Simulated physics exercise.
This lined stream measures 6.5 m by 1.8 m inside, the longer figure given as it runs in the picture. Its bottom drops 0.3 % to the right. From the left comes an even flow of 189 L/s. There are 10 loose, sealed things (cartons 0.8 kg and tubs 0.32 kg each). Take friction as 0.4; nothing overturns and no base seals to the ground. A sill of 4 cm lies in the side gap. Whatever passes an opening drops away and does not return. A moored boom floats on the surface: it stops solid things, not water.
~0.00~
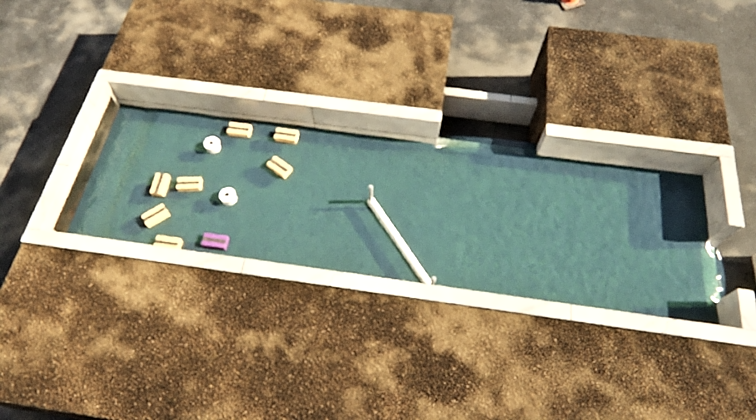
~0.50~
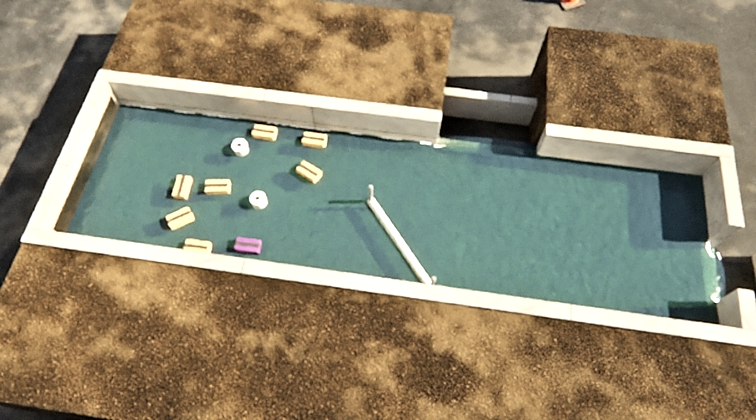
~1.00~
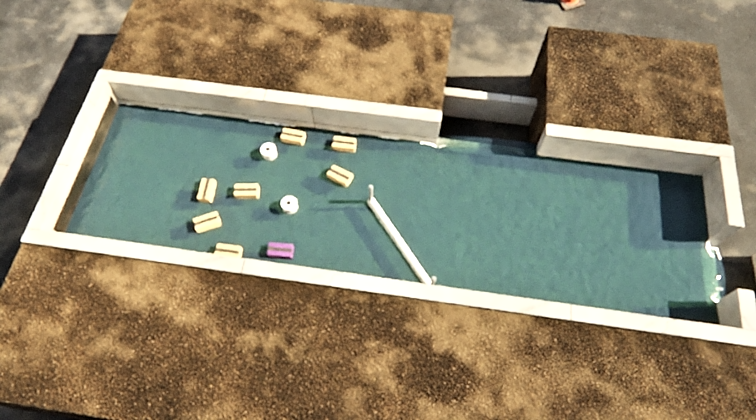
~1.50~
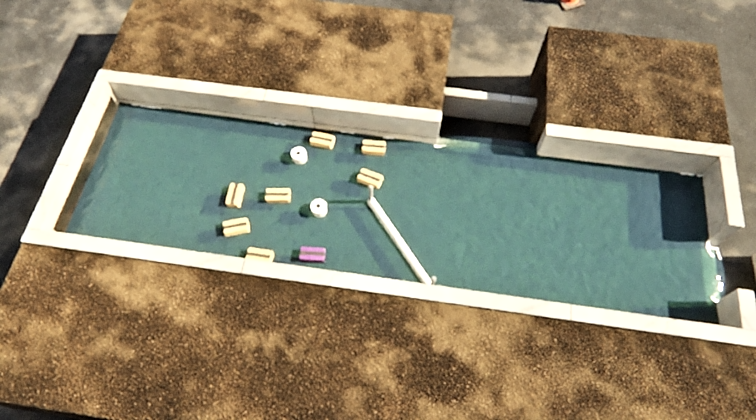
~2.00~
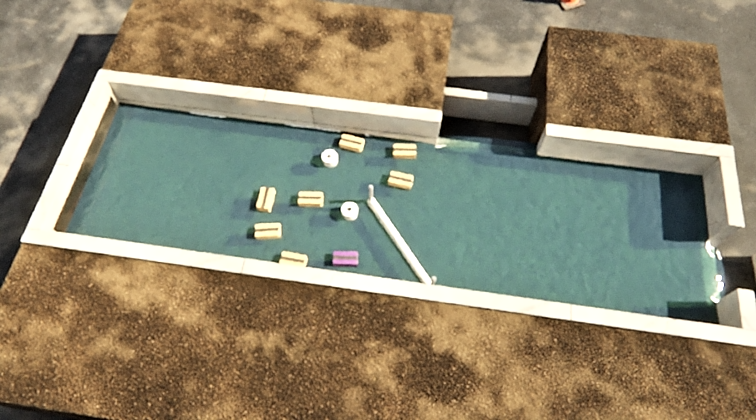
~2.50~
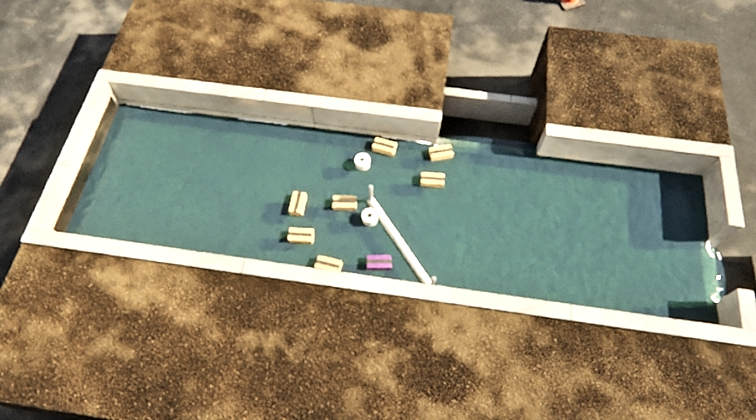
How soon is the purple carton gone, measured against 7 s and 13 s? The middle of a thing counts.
It leaves after the second time or never.
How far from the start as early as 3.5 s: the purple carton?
About 200 cm.
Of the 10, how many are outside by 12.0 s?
I count 4.
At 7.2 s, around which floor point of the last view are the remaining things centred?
Near (389, 266).
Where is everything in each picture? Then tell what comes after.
The purple carton at (214, 240) floats; about 2140 L in view; 0 of 10 have shifted, in the first frame.
The purple carton at (247, 245) floats, 34 cm from its start; 17 cm deep round most things; 10 of 10 have shifted, in the second frame.
The purple carton at (280, 249), afloat, 67 cm from its start; 17 cm deep round most things; 10 of 10 have shifted, in the third frame.
The purple carton at (312, 253) floats, 100 cm from its start; 17 cm deep round most things; 10 of 10 have shifted, in the fourth frame.
The purple carton at (345, 258), afloat, 133 cm from its start; about 2180 L in view; 10 of 10 have shifted, in the fifth frame.
The purple carton at (379, 261), afloat, 167 cm from its start; 18 cm deep round most things; 10 of 10 have shifted, in the sixth frame.
After 3.5 s the purple carton is near (407, 279), 2.0 m from its start, afloat; 1 of 10 are out; 9 afloat.
After 7.2 s the purple carton is near (407, 279), 2.0 m from its start, afloat; 4 of 10 are out; 6 afloat.
After 12.0 s the purple carton is near (407, 279), 2.0 m from its start, afloat; 4 of 10 are out; 6 afloat.
After 16.0 s the purple carton is near (407, 279), 2.0 m from its start, afloat; 4 of 10 are out; 6 afloat.
